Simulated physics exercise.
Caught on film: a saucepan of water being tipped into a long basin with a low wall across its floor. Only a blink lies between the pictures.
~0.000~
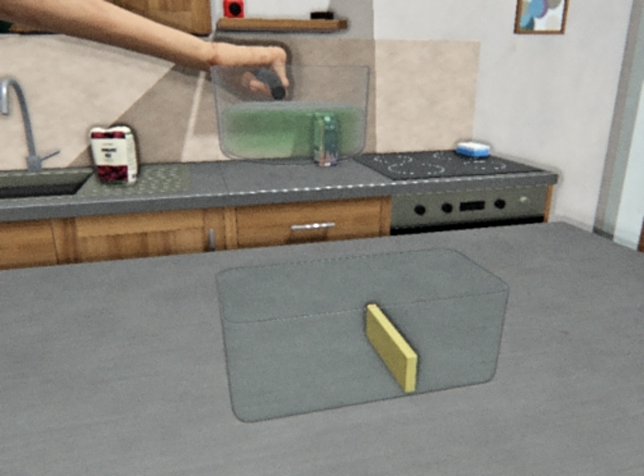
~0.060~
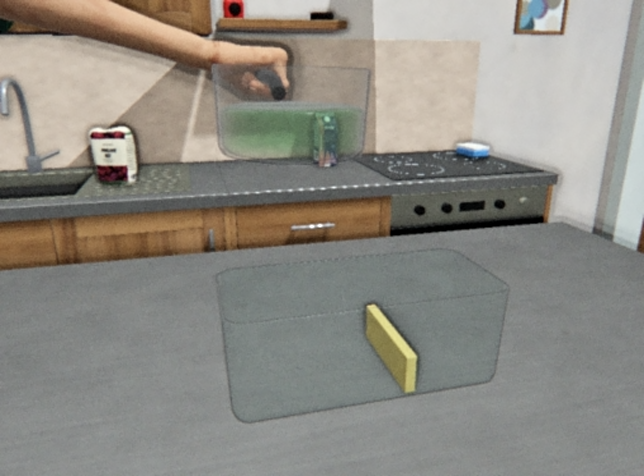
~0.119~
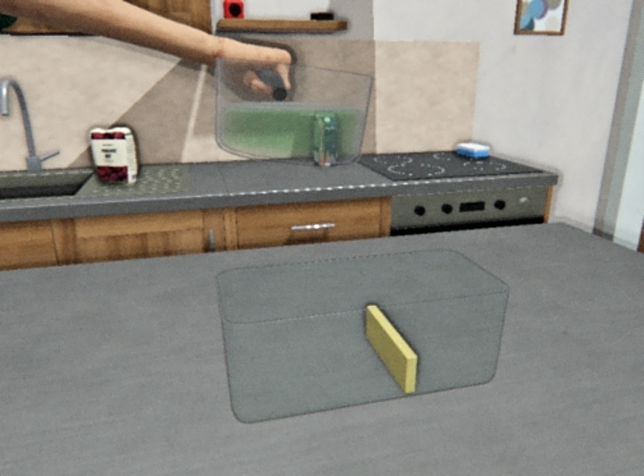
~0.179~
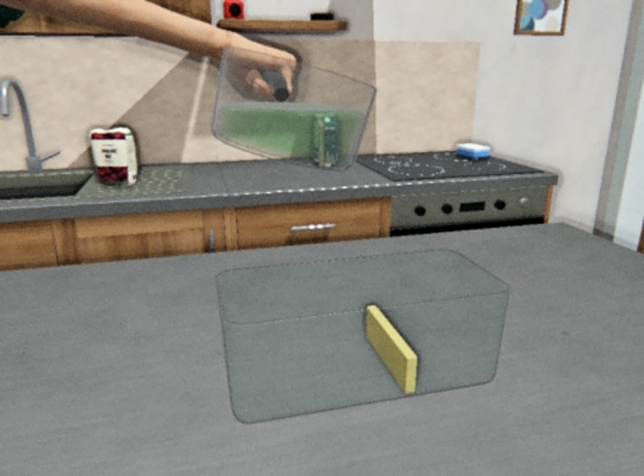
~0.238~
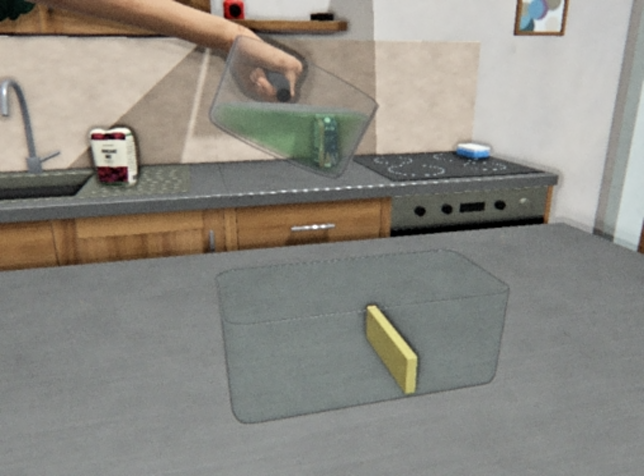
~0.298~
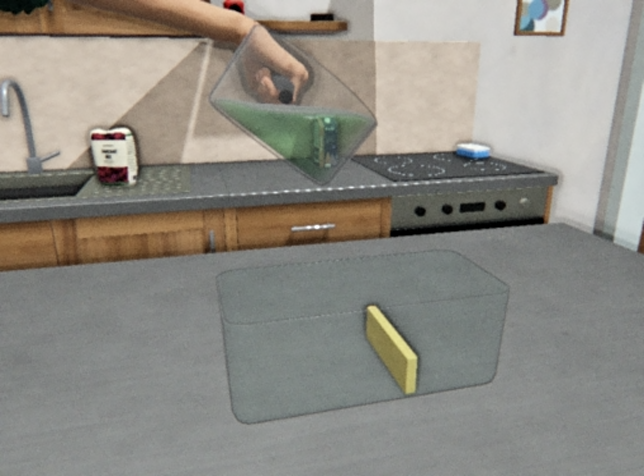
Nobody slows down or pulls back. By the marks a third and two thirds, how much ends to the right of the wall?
It comes to between a third and two thirds.
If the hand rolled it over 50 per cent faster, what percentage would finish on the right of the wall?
Some 45 per cent.
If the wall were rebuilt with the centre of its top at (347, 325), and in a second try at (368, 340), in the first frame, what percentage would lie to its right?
Roughly 90 per cent, and 75 per cent.
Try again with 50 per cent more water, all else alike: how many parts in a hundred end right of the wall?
Roughly 50 in a hundred.
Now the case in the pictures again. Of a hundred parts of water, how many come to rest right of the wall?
About 55 per cent.
A moment on, the saucepan is tipped on its side and 32 per cent is still to pour, 1 is left of the wall and 17 right of it.
Next, the saucepan is tipped right over and 7 per cent is still to pour, 21 is left of the wall and 58 right of it.
Then the saucepan is tipped right over and 0 per cent is still to pour, 41 is left of the wall and 54 right of it.
Later the saucepan is tipped right over and 0 per cent is still to pour, 45 is left of the wall and 53 right of it.
Finally, 45 per cent lies left of the wall, 53 right of it and 2 outside.
